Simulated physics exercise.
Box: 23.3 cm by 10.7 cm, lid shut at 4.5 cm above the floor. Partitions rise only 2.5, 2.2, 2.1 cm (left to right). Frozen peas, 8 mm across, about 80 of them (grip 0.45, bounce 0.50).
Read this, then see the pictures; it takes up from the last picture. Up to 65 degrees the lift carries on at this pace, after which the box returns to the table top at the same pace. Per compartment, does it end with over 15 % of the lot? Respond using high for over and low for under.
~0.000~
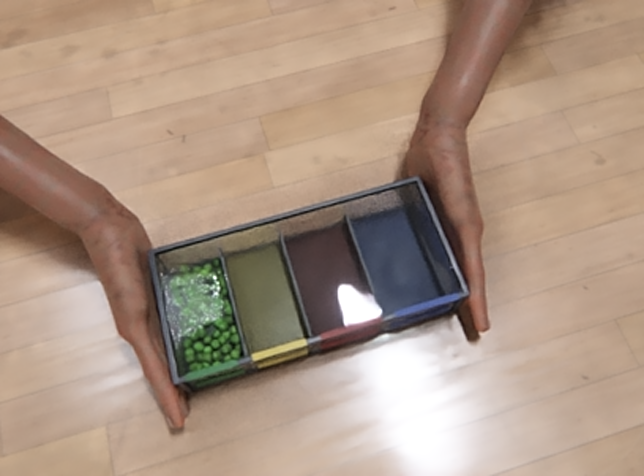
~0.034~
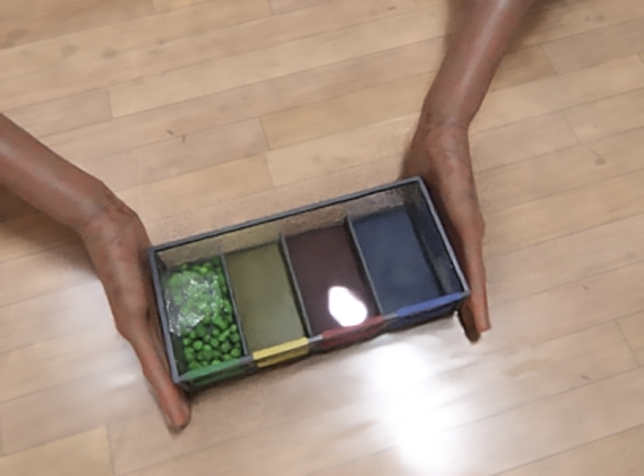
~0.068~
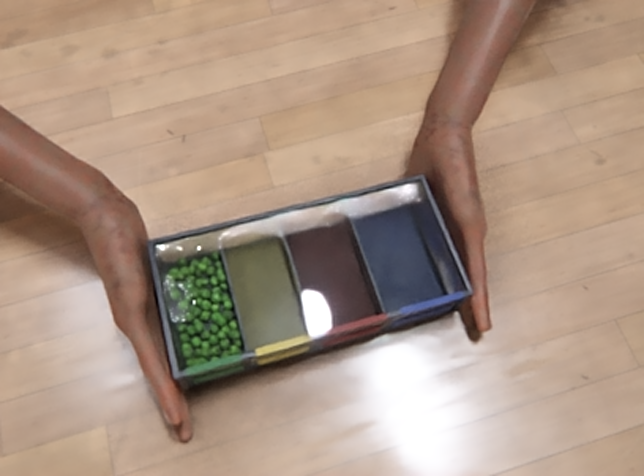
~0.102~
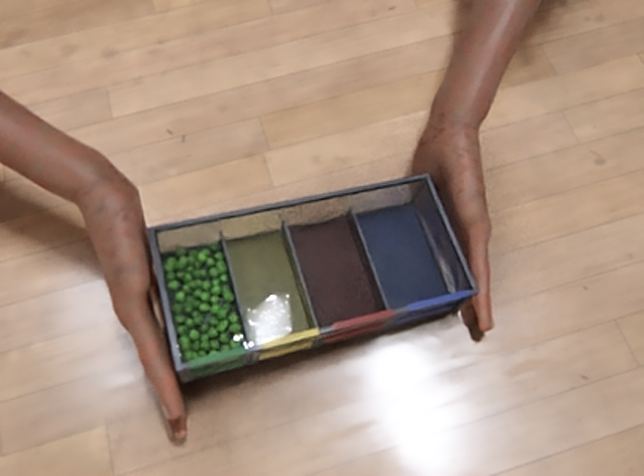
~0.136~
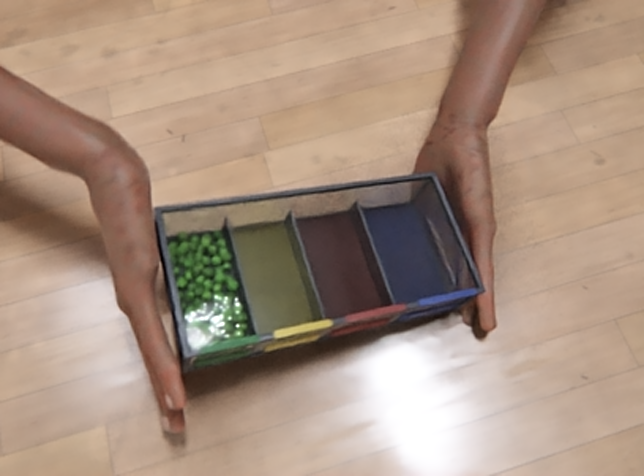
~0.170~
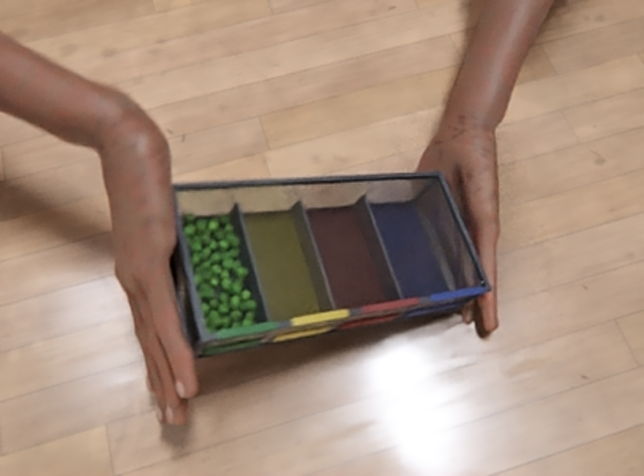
Red compartment high, blue compartment low, green compartment high, yellow compartment high.
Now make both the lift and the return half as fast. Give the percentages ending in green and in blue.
Green = 90 %; blue = 0 %.
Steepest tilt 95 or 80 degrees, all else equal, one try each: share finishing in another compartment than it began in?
Some 100 and 100 per cent.
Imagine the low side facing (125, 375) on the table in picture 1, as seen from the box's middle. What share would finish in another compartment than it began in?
Roughly 0 % of the pieces.
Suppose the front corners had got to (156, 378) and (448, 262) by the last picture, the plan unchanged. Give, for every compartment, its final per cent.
Each compartment ends like this: Red 0 per cent, blue 0 per cent, green 100 per cent, yellow 0 per cent.
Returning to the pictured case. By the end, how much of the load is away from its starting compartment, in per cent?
Somewhere around 70 percent.
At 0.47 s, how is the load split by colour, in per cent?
Per cent by colour: Red 0; blue 0; green 65; yellow 35.
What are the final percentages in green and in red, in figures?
In green it's 30, in red it's 30.
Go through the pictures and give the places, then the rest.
In the first frame, box tilt 0 degrees, front corners at (179, 378) and (463, 293); green 100 %.
In the second frame, box tilt 1 degrees, front corners at (179, 377) and (464, 292).
In the third frame, box tilt 4 degrees, front corners at (179, 373) and (467, 292), lowest corner right front.
In the fourth frame, box tilt 9 degrees, front corners at (181, 365) and (472, 290), lowest corner right front.
In the fifth frame, box tilt 16 degrees, front corners at (190, 351) and (479, 289), lowest corner right front.
In the sixth frame, box tilt 24 degrees, front corners at (206, 336) and (485, 288), lowest corner right front; green 100 %. Its pace works out near 215 degrees a second.
After 0.47 s, tilt 63 degrees; green 65 %, yellow 35 %.
After 0.67 s, tilt 24 degrees; red 30 %, blue 5 %, green 30 %, yellow 35 %.
Then, at 0.99 s, tilt 0 degrees; red 30 %, blue 5 %, green 30 %, yellow 35 %.
By 1.3 s all is still; red 30 %, blue 5 %, green 30 %, yellow 35 %.
